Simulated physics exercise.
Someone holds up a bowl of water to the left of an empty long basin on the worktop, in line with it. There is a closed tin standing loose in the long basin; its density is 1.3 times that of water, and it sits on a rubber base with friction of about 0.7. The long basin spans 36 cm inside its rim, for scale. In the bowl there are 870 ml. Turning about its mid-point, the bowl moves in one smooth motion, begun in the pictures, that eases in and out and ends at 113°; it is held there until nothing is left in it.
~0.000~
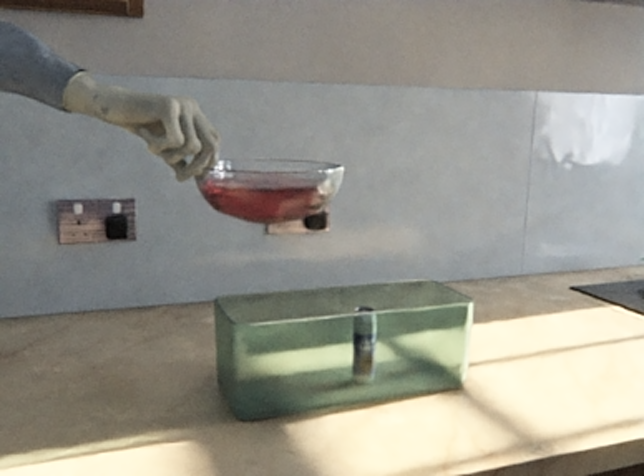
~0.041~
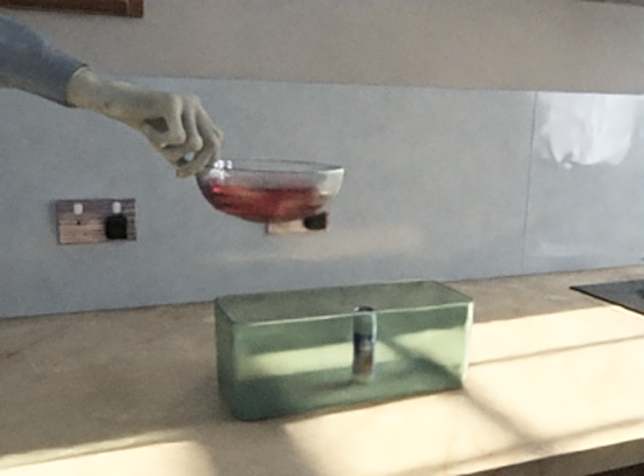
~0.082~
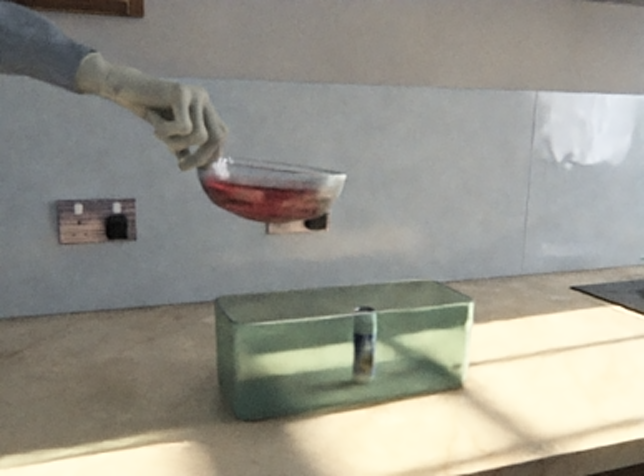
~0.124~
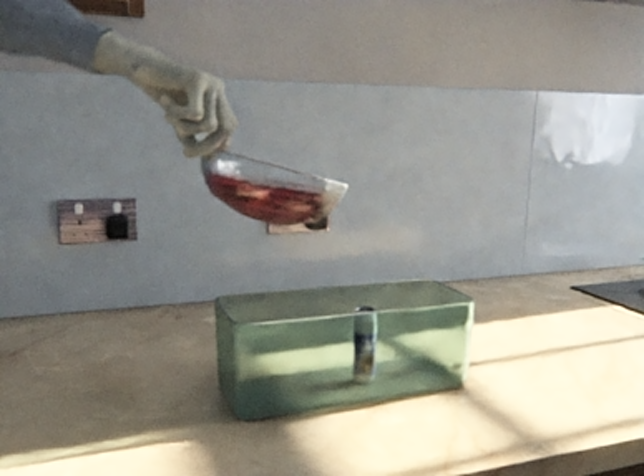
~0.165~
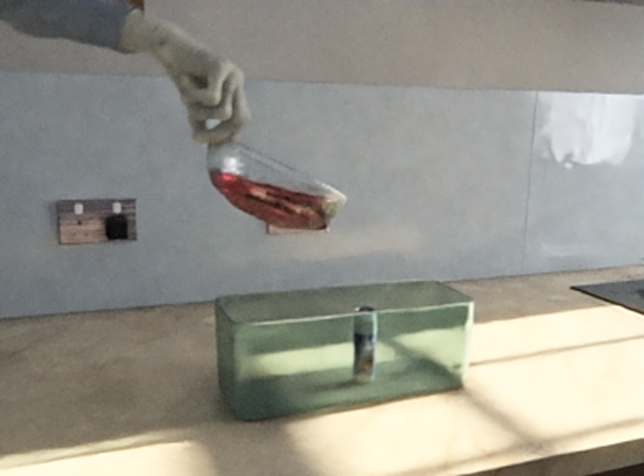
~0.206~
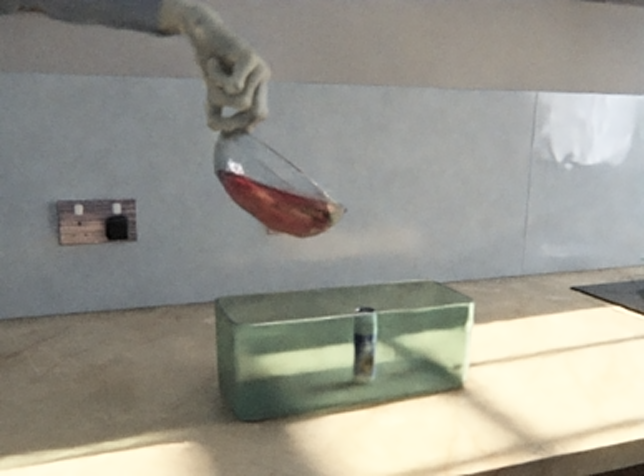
A gloved hand holding a glass bowl of red liquid above a green basin with a small tin inside, steadily tilting it rightward.
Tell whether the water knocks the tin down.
It's down.
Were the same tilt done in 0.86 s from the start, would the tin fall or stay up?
Outcome - the tin remains standing.
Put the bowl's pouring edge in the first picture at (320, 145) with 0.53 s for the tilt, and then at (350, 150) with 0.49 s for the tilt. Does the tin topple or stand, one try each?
First it tips over; then it stays on its base.
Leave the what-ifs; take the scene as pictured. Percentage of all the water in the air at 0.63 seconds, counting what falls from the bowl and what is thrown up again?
Some 4 % is up in the air.
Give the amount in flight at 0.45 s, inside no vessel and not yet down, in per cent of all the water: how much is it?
At that moment, about 34 percent.
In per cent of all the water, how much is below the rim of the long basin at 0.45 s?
About 64 per cent.
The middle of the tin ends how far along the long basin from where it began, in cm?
Roughly 8.5 cm.
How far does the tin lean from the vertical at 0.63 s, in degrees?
It sits at roughly 10°.
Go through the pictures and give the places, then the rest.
It leans 0°; its right rim is at (337, 166); the water meets the walls at (200, 184) and (330, 182); the long basin's rim runs from (223, 312) to (453, 291); the tin's top is at (365, 313), in the first picture.
It leans 2°; its right rim is at (337, 168); the water meets the walls at (200, 183) and (330, 182), in the second picture.
It leans 7°; its right rim is at (339, 175); the water meets the walls at (202, 179) and (331, 186), in the third picture.
It leans 15°; its right rim is at (340, 185); the water meets the walls at (206, 174) and (333, 191), in the fourth picture.
It leans 26°; its right rim is at (339, 199); the water meets the walls at (211, 171) and (332, 196), in the fifth picture.
It leans 38°; its right rim is at (335, 215); the water meets the walls at (217, 170) and (325, 200); 3 per cent is over the edge, in the sixth picture.
Then, 0.45 s in, the tilt is 108° and 1 per cent is still to pour; the tin stands where it began.
Then, 0.63 s in, the tilt is 113° and 0 per cent is still to pour; the tin leans 12°.
Then, 0.82 s in, the tilt is 113° and 0 per cent is still to pour; the tin leans 40°.
Then, 1.02 s in, the tilt is 113° and 0 per cent is still to pour; the tin lies on its side.
Finally, the tin lies on its side.
